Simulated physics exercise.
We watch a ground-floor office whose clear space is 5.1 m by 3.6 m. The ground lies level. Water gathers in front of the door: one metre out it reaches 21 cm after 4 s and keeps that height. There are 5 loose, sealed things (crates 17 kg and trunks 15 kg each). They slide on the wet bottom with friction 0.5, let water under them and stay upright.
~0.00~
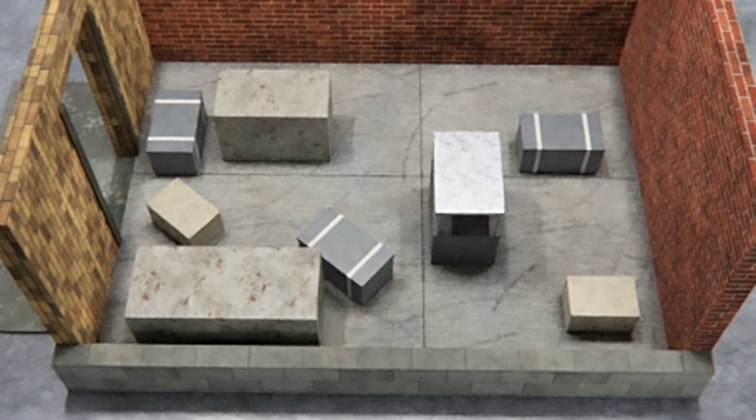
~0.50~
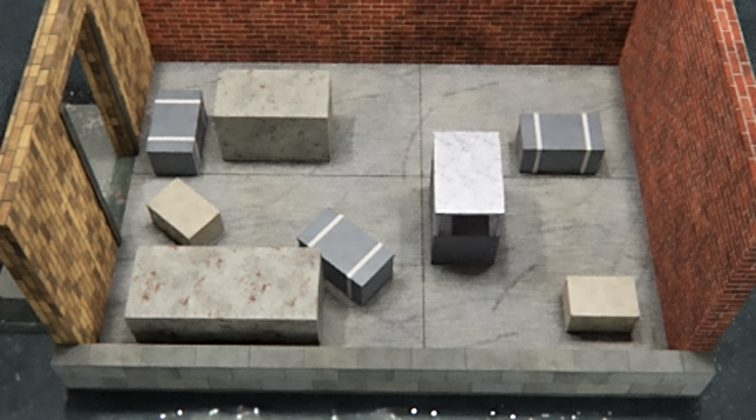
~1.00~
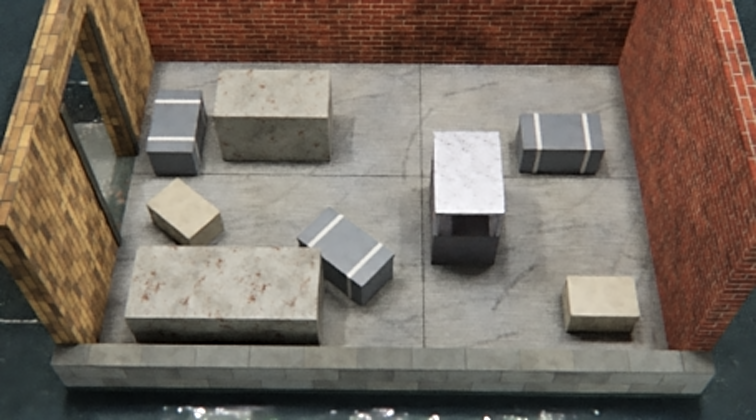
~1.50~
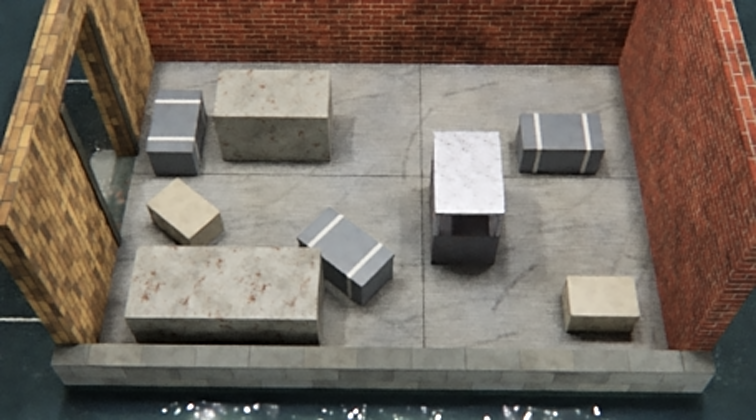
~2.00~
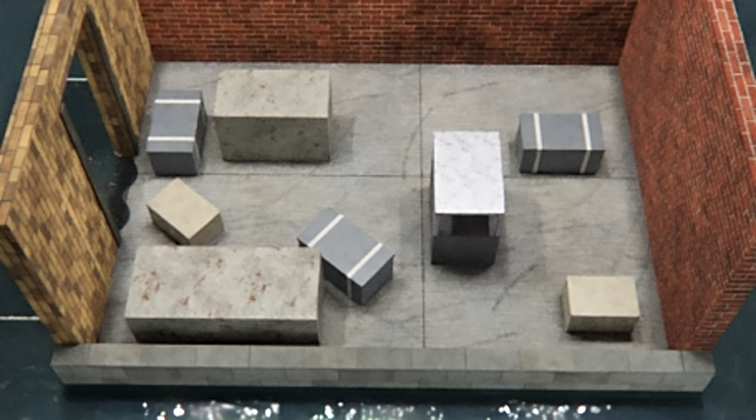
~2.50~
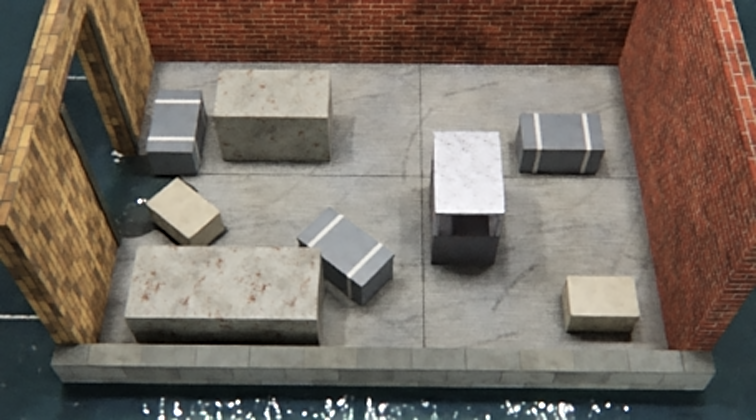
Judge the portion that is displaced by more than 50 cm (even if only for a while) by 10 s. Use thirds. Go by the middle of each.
That comes to from one to two thirds.
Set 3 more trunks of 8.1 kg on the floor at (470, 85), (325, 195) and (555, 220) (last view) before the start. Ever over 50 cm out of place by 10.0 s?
In turn: More, past it, less.
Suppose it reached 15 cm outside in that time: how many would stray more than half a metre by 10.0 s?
Then 2.
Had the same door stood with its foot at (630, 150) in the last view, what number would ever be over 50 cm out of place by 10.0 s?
In that case 1 of them.
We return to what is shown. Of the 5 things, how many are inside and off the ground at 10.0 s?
2 of them.
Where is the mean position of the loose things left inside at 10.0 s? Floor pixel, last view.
Around (459, 197).
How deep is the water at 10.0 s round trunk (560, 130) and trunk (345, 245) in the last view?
About 3 and 5 cm.
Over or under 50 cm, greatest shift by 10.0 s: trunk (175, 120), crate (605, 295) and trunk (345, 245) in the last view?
In that order: Over, short of it, past it.
After 3.5 s 0 of 5 are over 50 cm from their spots; 0 afloat.
After 4.5 s 0 of 5 are over 50 cm from their spots; 0 afloat.
After 7.0 s 3 of 5 are over 50 cm from their spots; 2 afloat.
After 10.0 s 2 of 5 are over 50 cm from their spots, and 3 have been at some point; 2 afloat.
